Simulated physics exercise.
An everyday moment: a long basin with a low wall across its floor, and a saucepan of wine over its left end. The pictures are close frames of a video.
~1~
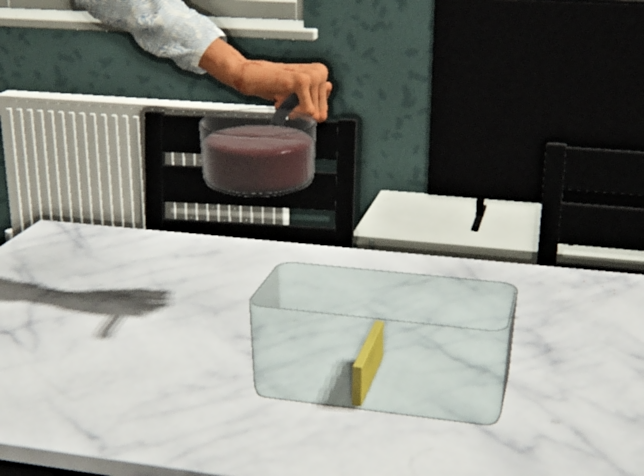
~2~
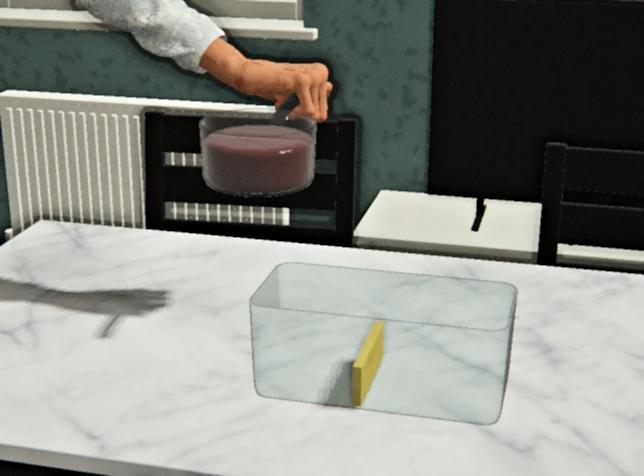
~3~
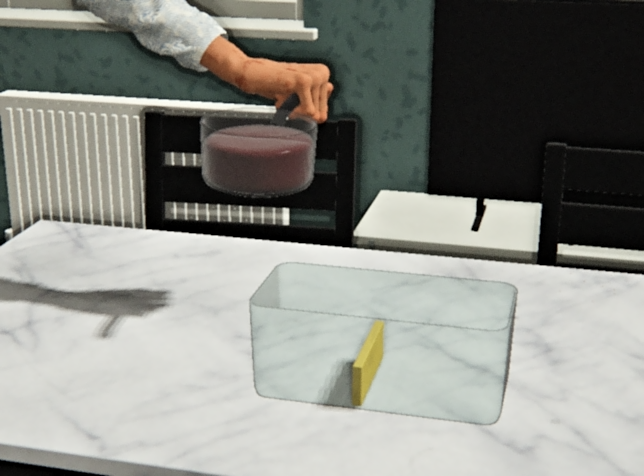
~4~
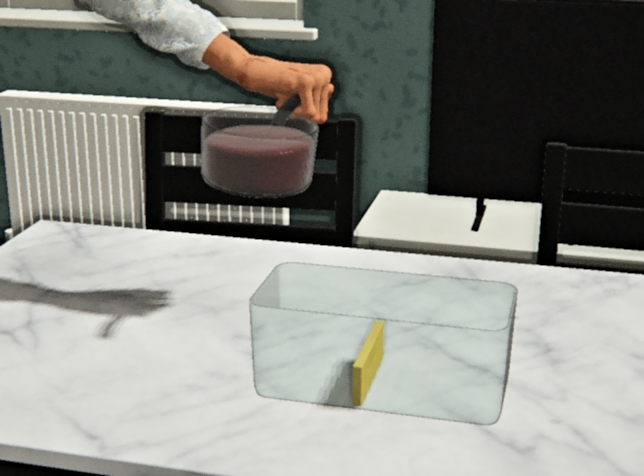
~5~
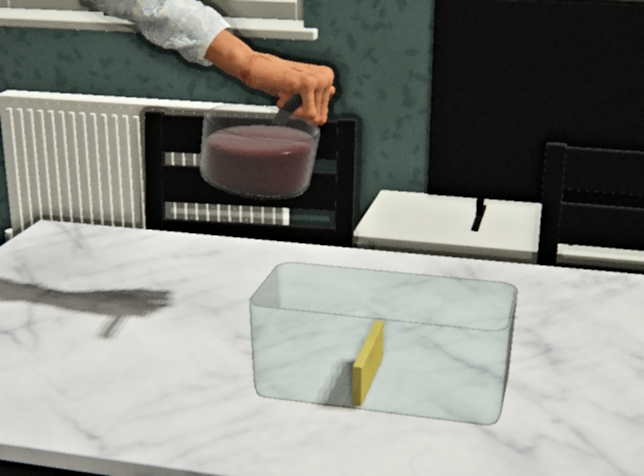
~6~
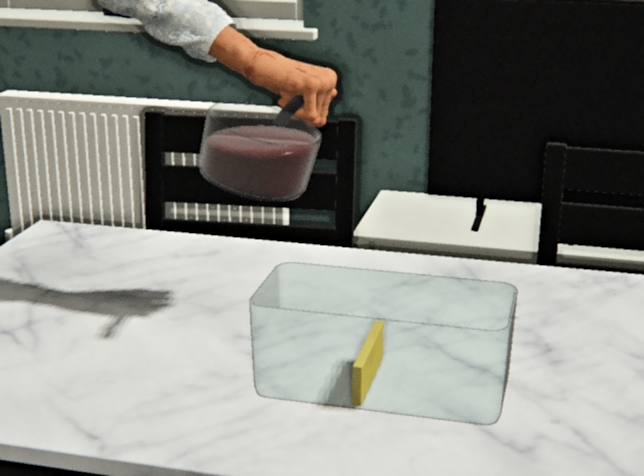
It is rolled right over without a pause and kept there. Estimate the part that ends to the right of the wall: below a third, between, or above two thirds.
It comes to between a third and two thirds.
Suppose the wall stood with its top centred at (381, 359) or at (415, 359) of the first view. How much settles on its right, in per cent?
In turn 40 and 5 in a hundred.
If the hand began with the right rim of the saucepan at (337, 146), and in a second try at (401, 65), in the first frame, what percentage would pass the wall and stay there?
First some 70, then 90 per cent.
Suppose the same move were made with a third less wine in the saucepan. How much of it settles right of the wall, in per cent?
Some 25 per cent.
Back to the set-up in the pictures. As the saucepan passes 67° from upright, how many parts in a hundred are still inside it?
Roughly 55 in a hundred.
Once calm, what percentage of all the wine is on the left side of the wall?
Roughly 45 in a hundred.
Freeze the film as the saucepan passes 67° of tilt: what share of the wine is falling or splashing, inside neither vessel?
About 35 per cent.
A moment on, the tilt is 67° and 54 per cent is still to pour, 4 is left of the wall and 8 right of it.
Next, the tilt is 102° and 8 per cent is still to pour, 30 is left of the wall and 52 right of it.
Then the tilt is 112° and 0 per cent is still to pour, 46 is left of the wall and 53 right of it.
Later the tilt is 112° and 0 per cent is still to pour, 46 is left of the wall and 53 right of it.
At rest 46 per cent lies left of the wall, 53 right of it and 1 outside.
